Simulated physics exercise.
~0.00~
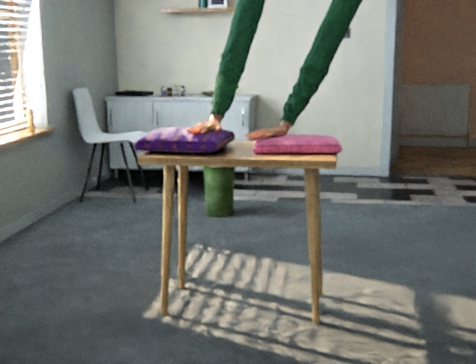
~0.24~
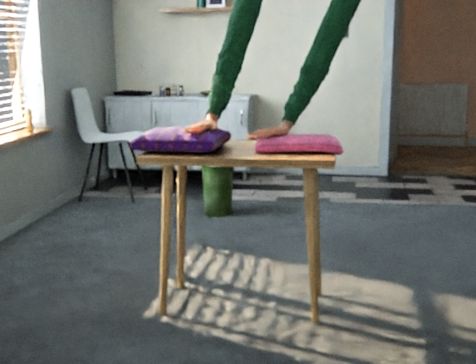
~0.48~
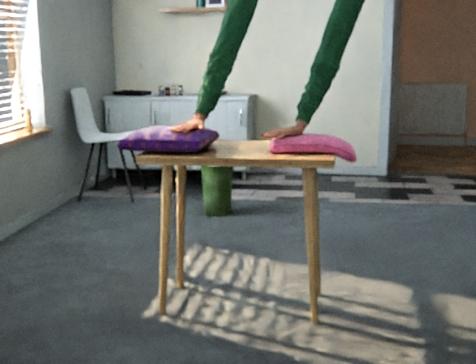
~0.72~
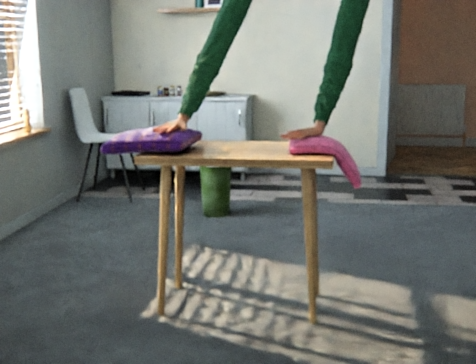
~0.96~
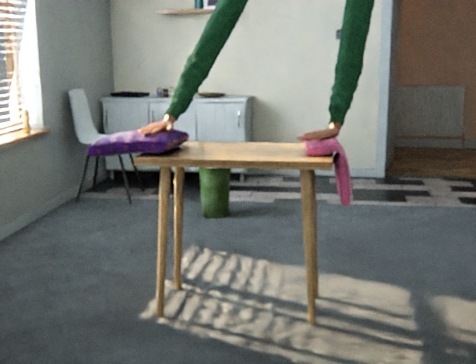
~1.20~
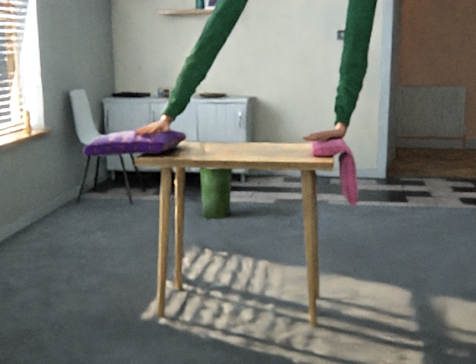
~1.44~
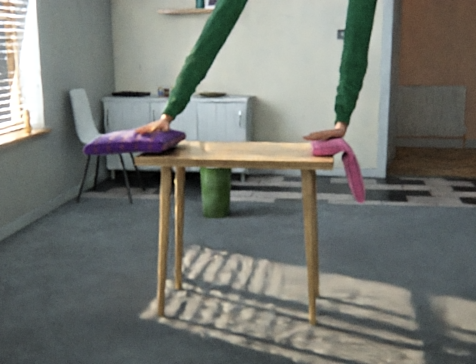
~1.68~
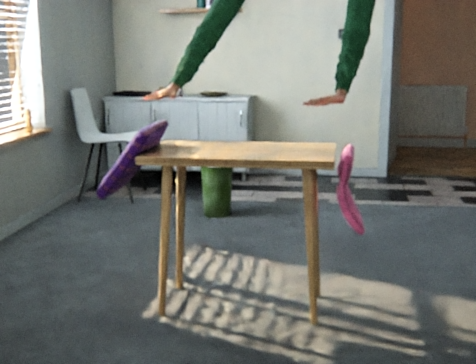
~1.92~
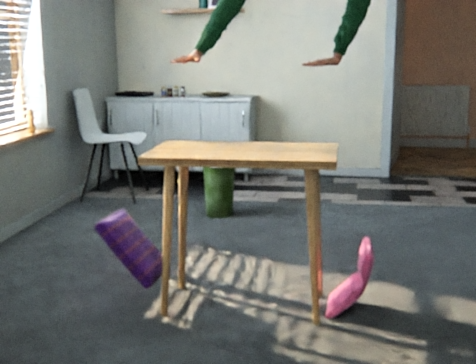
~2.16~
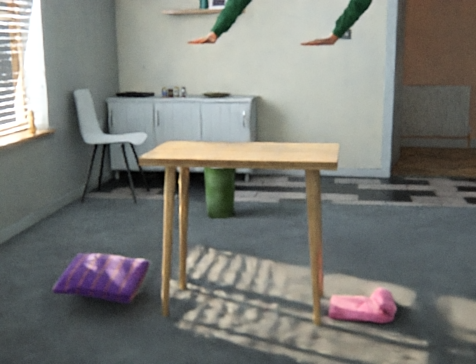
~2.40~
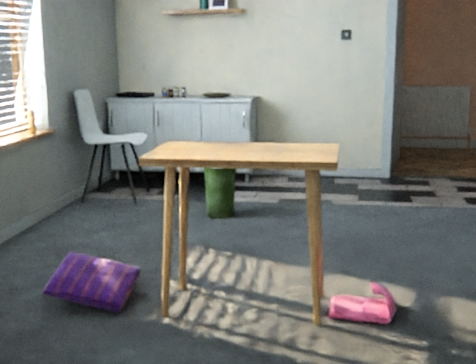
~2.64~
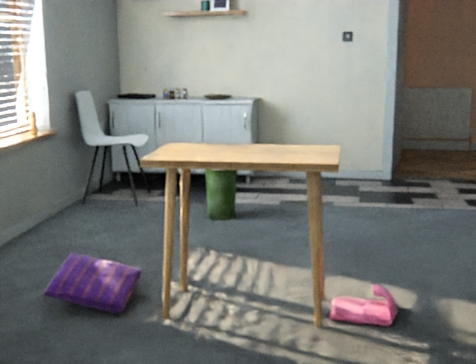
In this clip, two green-sleeved arms press on a purple cushion and a pink folded blanket on a wooden table, sliding them apart to opposite ends. The hands lift away, and both items drop off, the cushion resting on the floor at left and the blanket at right.
